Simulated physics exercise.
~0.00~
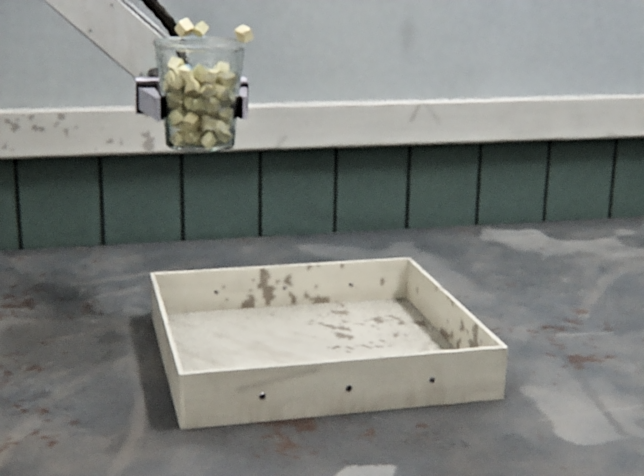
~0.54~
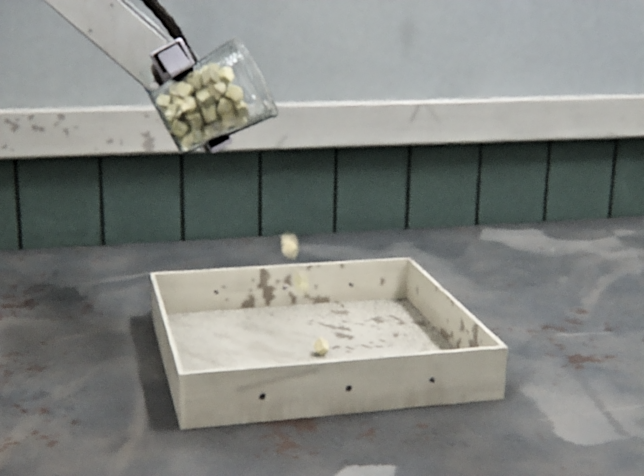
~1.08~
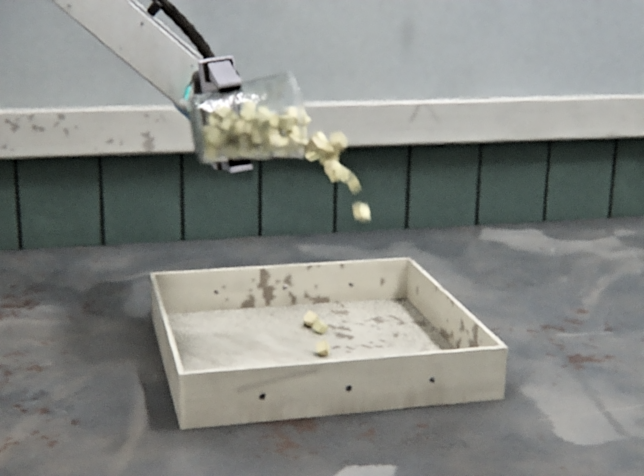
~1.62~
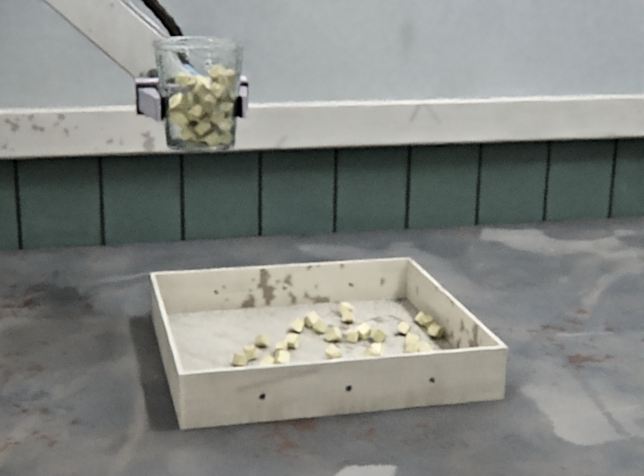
The footage shows a robot arm tipping a clear tumbler heaped with pale vegetable dice over a shallow white tray, spilling some pieces into it, then returning the tumbler upright, with many dice still inside and others scattered across the tray.
